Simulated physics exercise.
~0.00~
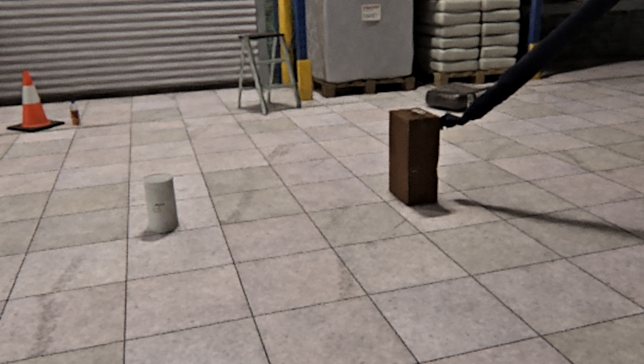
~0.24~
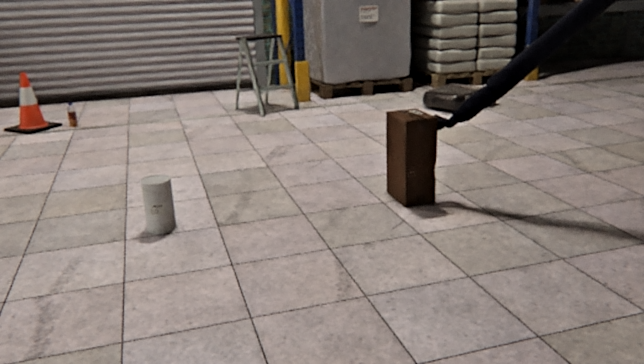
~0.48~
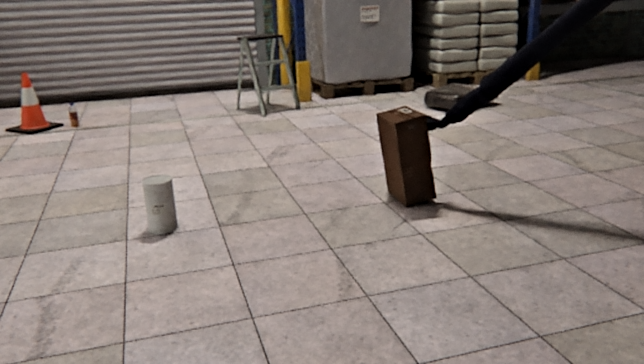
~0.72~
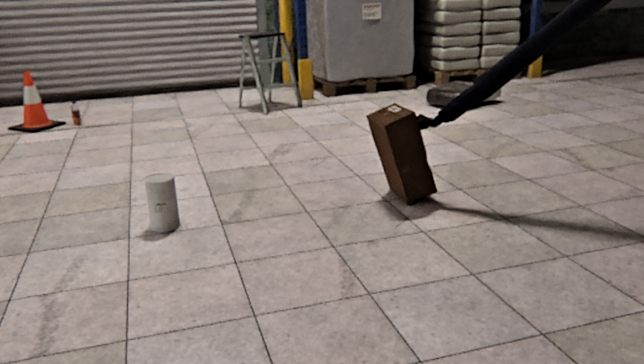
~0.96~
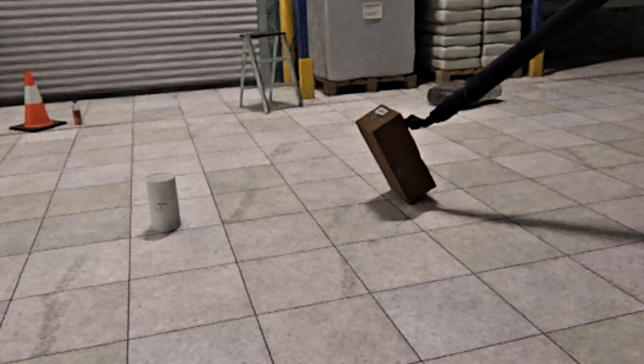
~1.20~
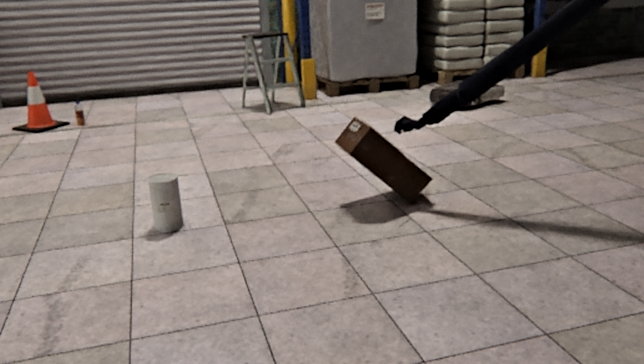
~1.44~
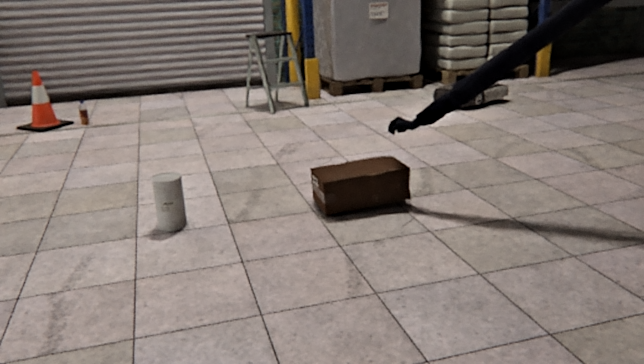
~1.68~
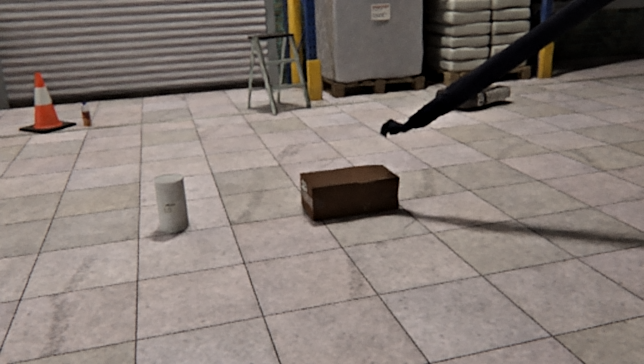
On a tiled warehouse floor, a long dark arm pushed the top of an upright brown box, which leaned farther left until it toppled onto its side and lay still, while a pale canister stayed standing nearby.
